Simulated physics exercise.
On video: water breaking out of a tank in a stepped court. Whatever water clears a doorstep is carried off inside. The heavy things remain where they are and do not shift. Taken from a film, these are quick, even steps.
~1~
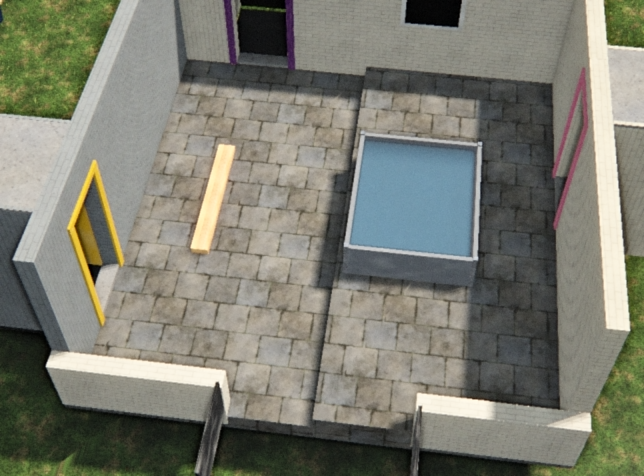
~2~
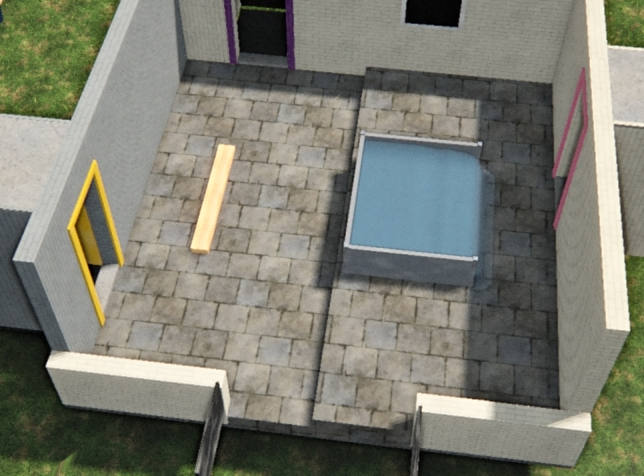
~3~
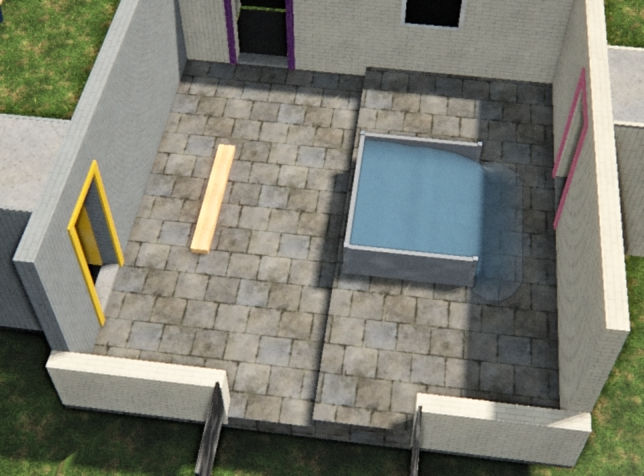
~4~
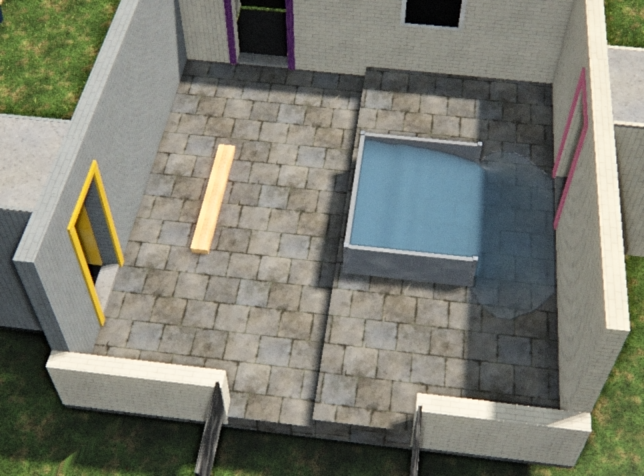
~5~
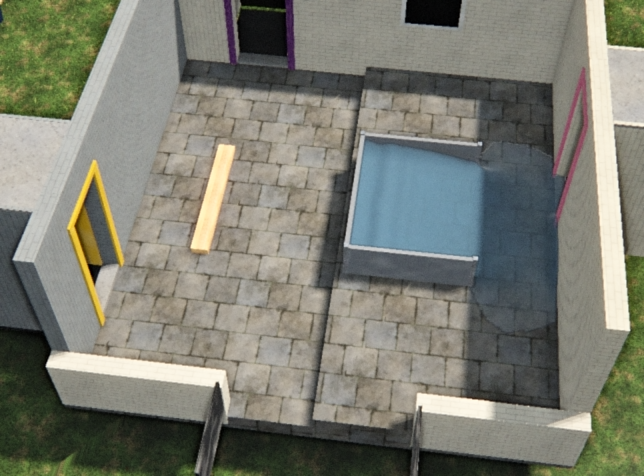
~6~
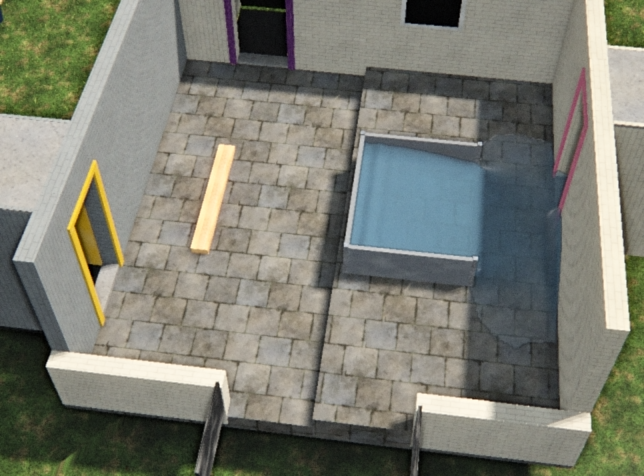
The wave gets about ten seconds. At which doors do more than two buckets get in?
Result: Pink door: Over two pails; yellow door: Two pails at most; purple door: Two pails at most.
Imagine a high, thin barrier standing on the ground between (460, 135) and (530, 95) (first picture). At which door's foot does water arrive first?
My pick is the pink one.
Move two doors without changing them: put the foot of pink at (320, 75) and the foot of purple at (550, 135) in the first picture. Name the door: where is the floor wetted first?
Answer: The purple door.
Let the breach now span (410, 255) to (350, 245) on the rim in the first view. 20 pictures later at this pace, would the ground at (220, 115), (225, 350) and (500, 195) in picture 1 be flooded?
Bone-dry, submerged, bone-dry.
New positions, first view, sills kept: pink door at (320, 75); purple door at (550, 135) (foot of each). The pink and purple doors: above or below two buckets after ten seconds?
As it turns out, the pink keeps clear but the purple spills past.
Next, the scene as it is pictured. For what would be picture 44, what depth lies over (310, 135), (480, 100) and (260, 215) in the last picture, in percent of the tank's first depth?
The three come to near 4, 12 and 0 per cent respectively.
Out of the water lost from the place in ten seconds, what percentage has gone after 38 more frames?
It works out at roughly 85 per cent.
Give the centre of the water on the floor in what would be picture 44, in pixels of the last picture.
The water's middle lies around (407, 233).
A moment on, water covers 15 % of the floor; the pink door far over two buckets in, the yellow door not reached, the purple door not reached.
Next, water covers 20 % of the floor; the pink door far over two buckets in, the yellow door not reached, the purple door not reached.
Then, water covers 35 % of the floor; the pink door far over two buckets in, the yellow door not reached, the purple door not reached.
Later, water covers 80 % of the floor; the pink door far over two buckets in, the yellow door wet at the sill, nothing in, the purple door wet at the sill, nothing in.
In the end, water covers 90 % of the floor; the pink door far over two buckets in, the yellow door wet at the sill, nothing in, the purple door wet at the sill, nothing in.
